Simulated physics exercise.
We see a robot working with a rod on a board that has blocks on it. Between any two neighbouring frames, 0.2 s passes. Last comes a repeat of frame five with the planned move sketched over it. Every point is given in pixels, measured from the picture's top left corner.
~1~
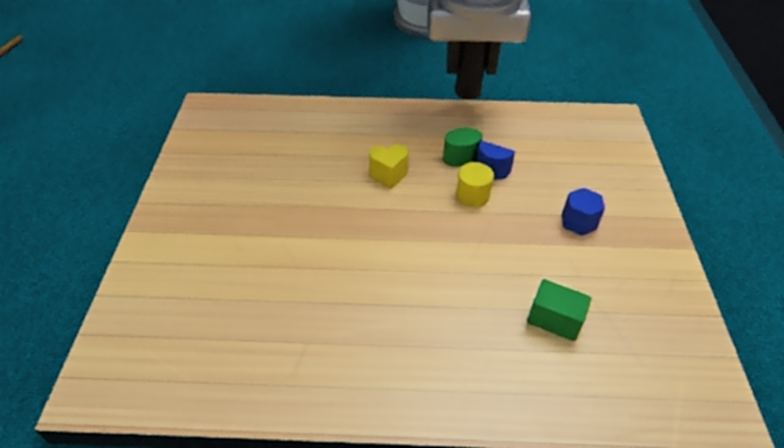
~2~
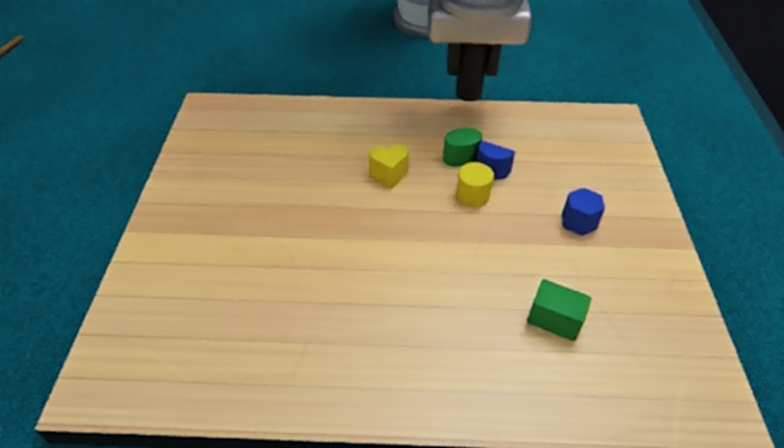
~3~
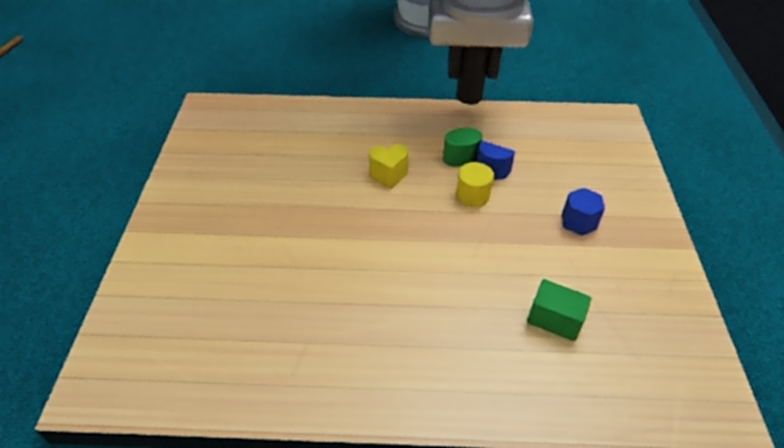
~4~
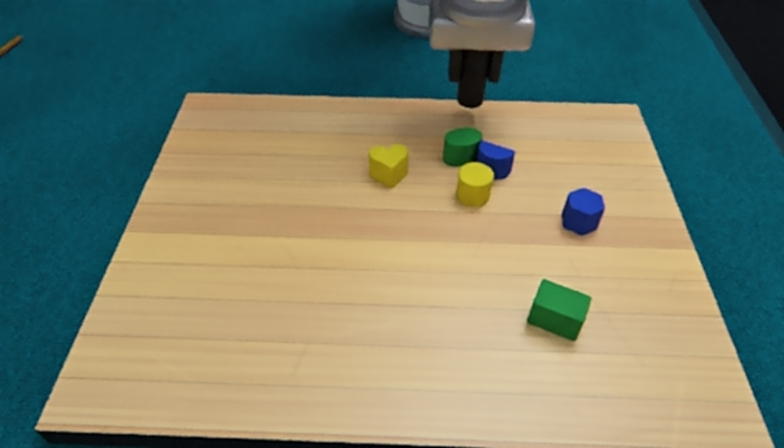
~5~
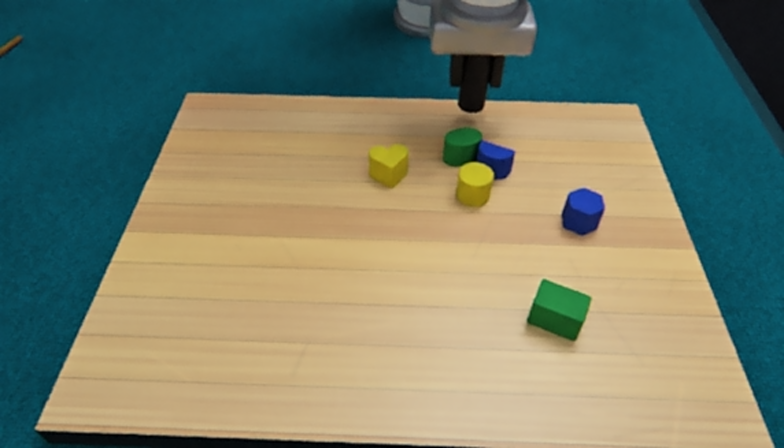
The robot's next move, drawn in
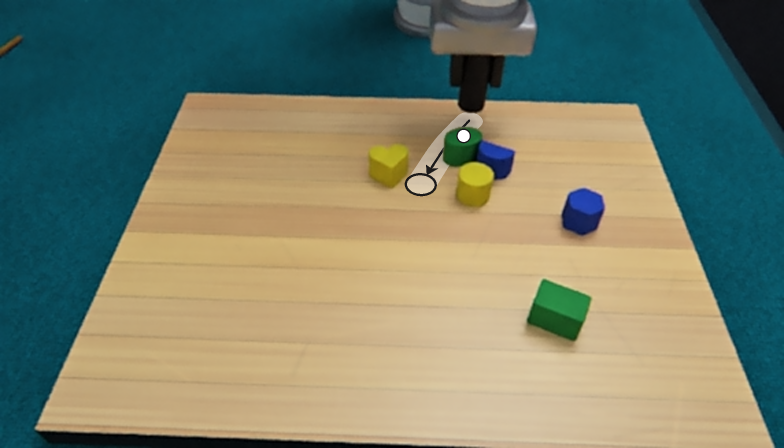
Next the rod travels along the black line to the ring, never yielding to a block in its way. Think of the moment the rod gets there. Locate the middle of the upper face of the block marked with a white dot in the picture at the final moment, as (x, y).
The middle of its upper face should be somewhere near (465, 148).
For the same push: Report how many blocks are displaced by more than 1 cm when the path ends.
Most likely one.
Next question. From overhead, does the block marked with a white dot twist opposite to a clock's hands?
I believe so.
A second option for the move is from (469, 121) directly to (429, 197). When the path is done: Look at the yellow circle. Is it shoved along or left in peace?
Here the yellow circle moves off its spot.
The line goes from (469, 121) over (443, 150) to (421, 184); the dot is on the green oval.
The first path, step by step. One third of the way, rod (453, 124); nothing pushed yet.
Two thirds of the way, rod (437, 146); green oval (465, 148), turned 55° anticlockwise.
At the end, rod (422, 169); yellow heart-shaped block unmoved; green oval (465, 148), turned 55° anticlockwise.
